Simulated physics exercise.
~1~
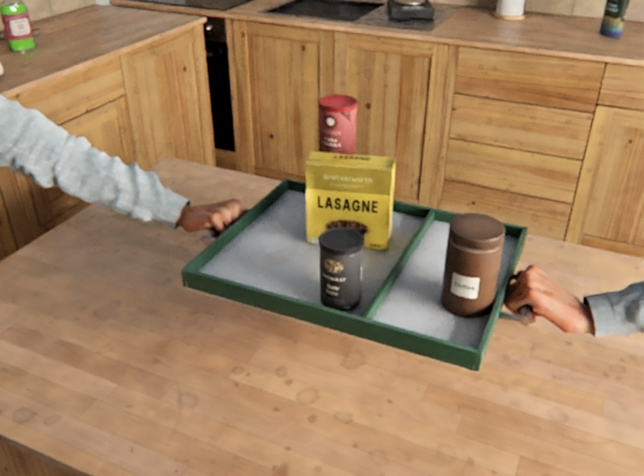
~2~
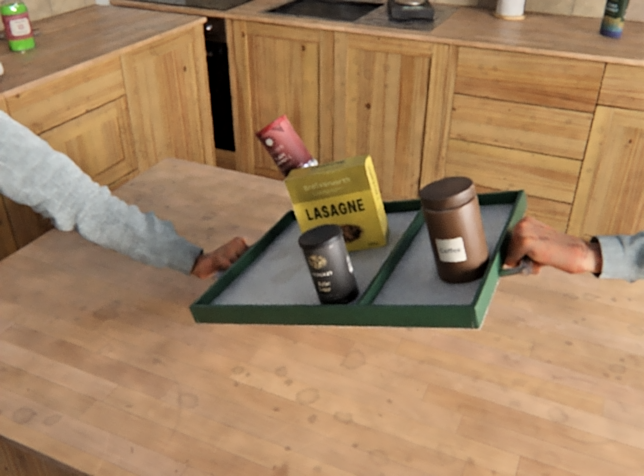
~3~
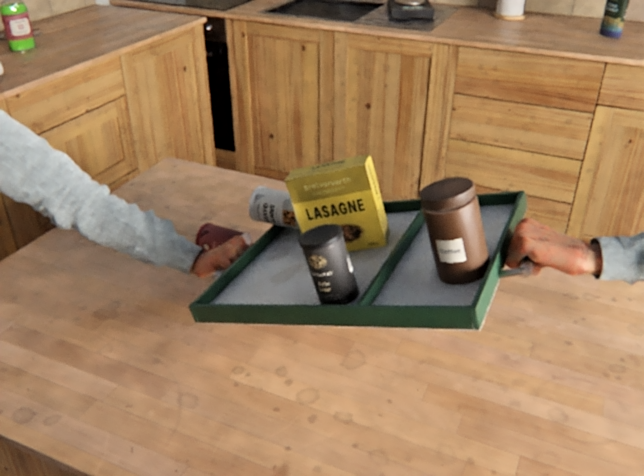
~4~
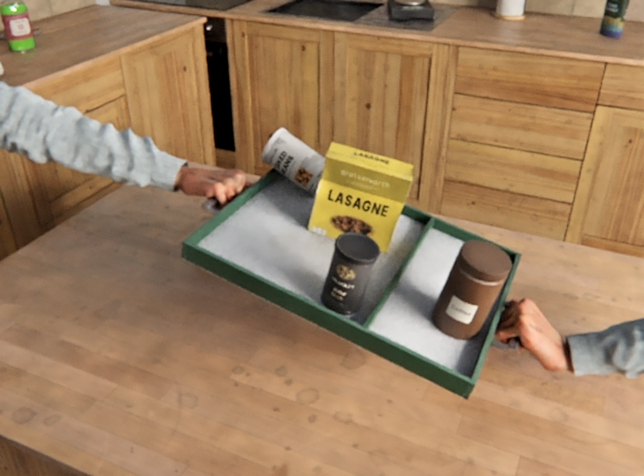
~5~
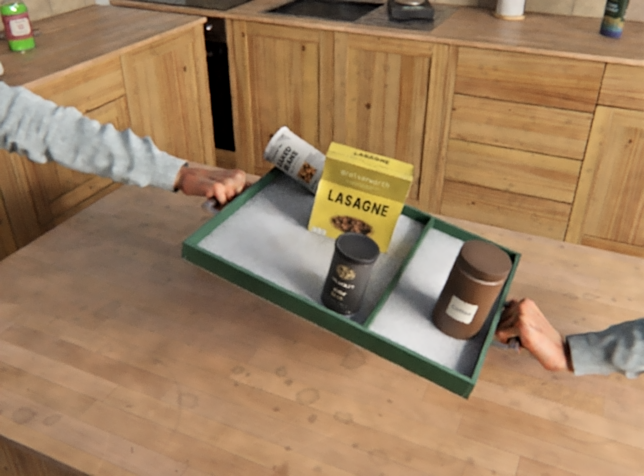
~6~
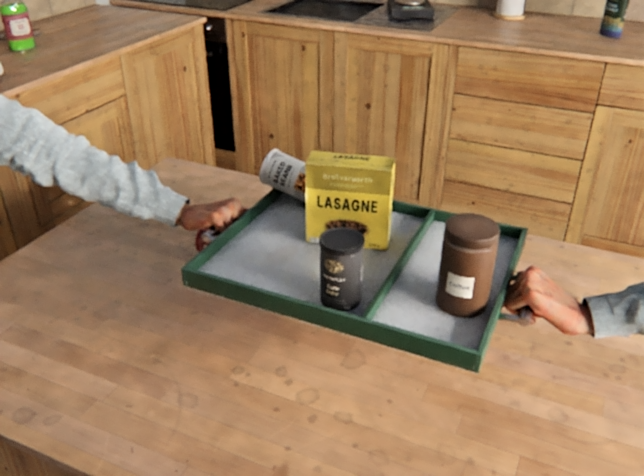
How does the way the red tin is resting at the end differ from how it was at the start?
At the start the red tin stands upright on the tray behind the yellow packet. By the end it is lying on its side, off the tray near the left hand.
